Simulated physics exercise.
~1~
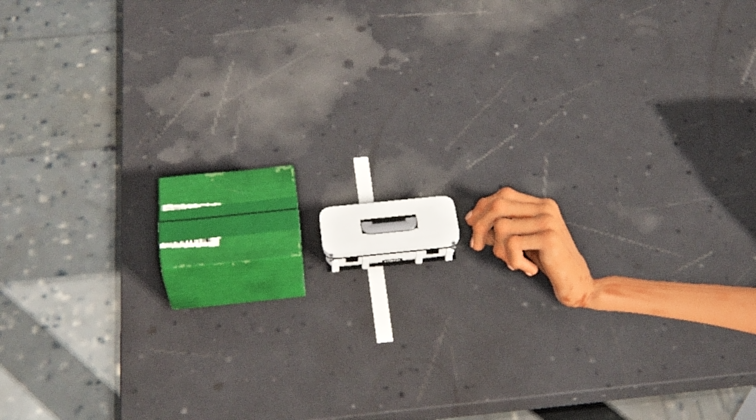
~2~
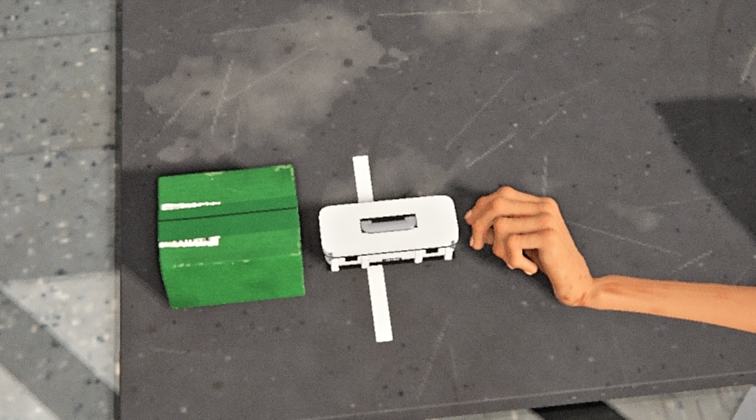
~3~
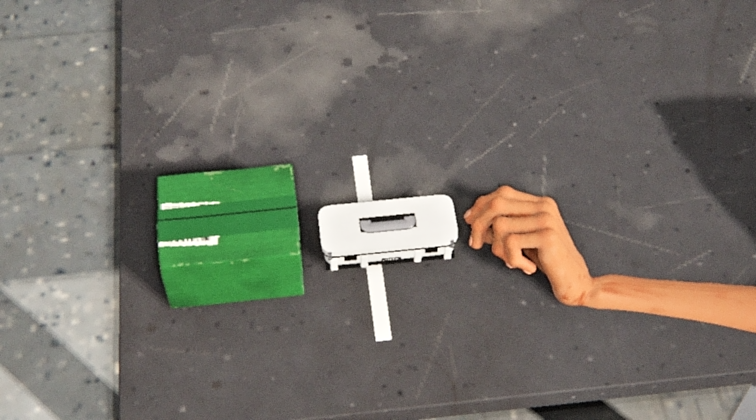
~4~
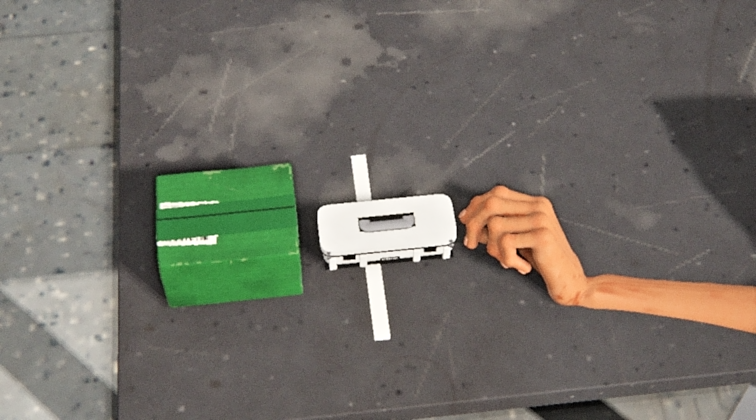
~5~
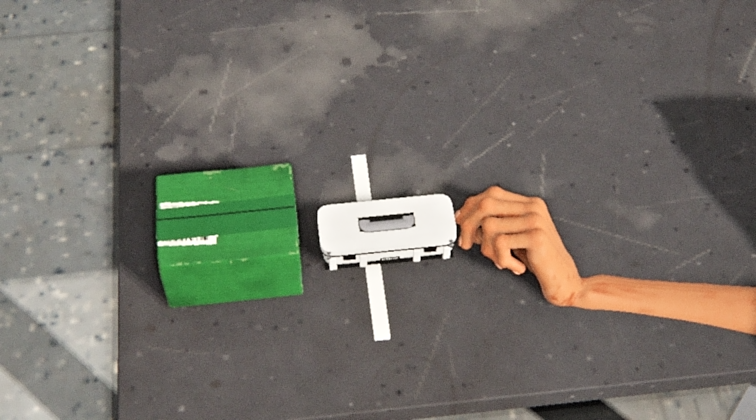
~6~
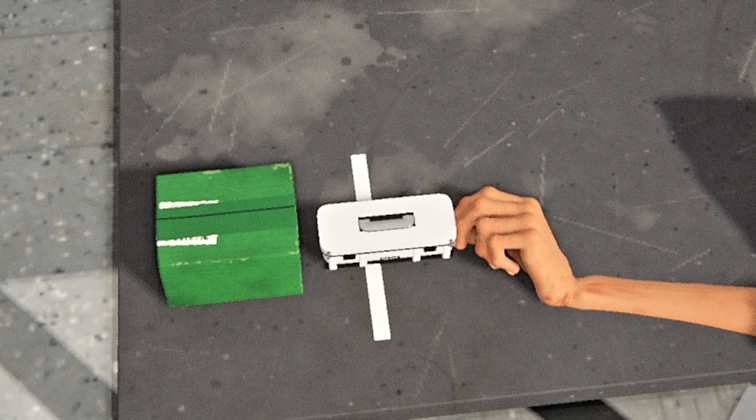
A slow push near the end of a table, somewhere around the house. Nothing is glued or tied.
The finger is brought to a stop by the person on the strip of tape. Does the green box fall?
Looks like it's going to be left on the table.
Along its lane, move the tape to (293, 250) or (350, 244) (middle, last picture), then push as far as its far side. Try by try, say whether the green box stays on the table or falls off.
Well, the first time it does not stop in time, and the second time it stops in time.
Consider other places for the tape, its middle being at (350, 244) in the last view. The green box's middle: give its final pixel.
I'd expect it to stop somewhere around (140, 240).
Then, 0.48 s on from there, green box displaced a little near (208, 237).
Then, 0.82 s on from there, green box displaced a little near (175, 240).
In the end, the green box remains on top, near (158, 242).
